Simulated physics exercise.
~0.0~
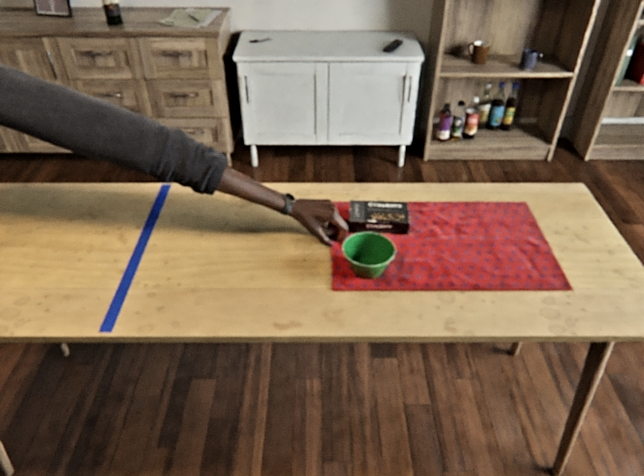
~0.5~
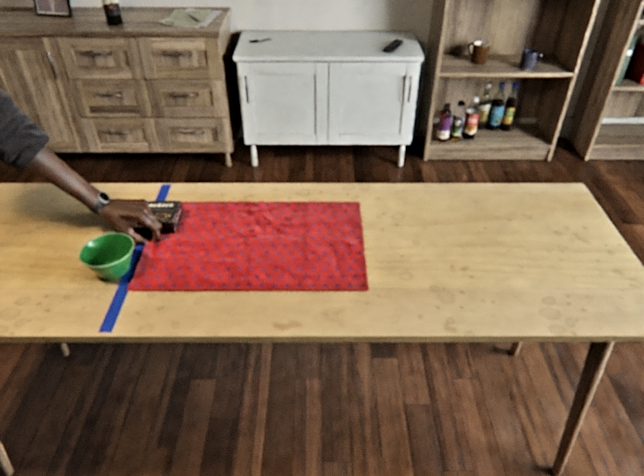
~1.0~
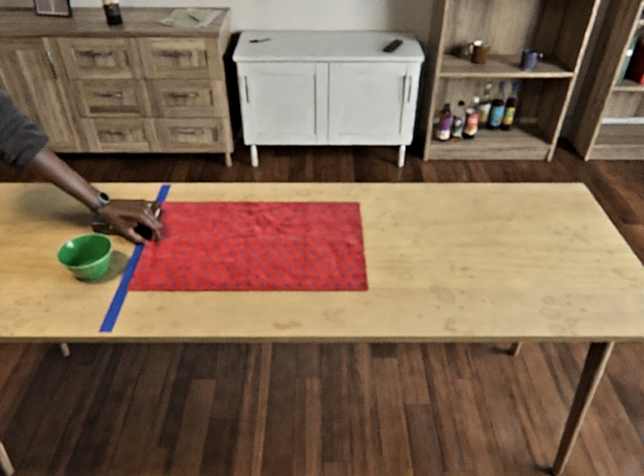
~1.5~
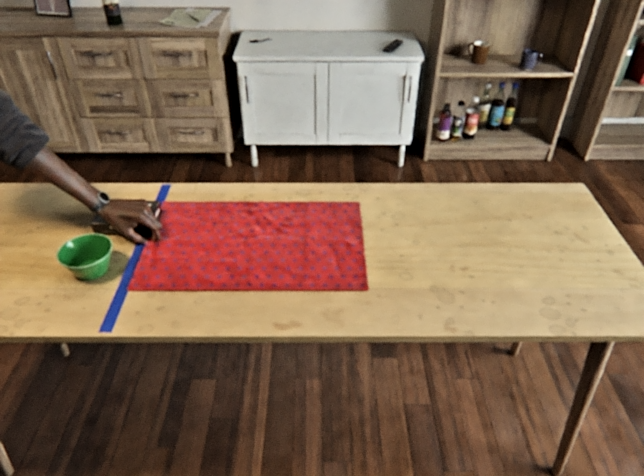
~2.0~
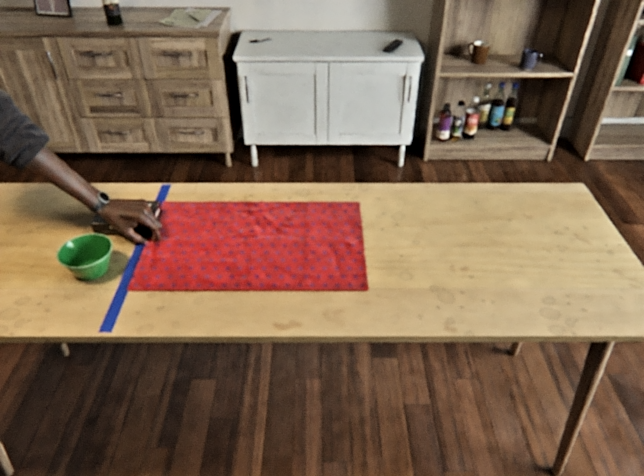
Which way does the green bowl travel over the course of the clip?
The green bowl moves to the left, ending up past the blue tape and off the red cloth.
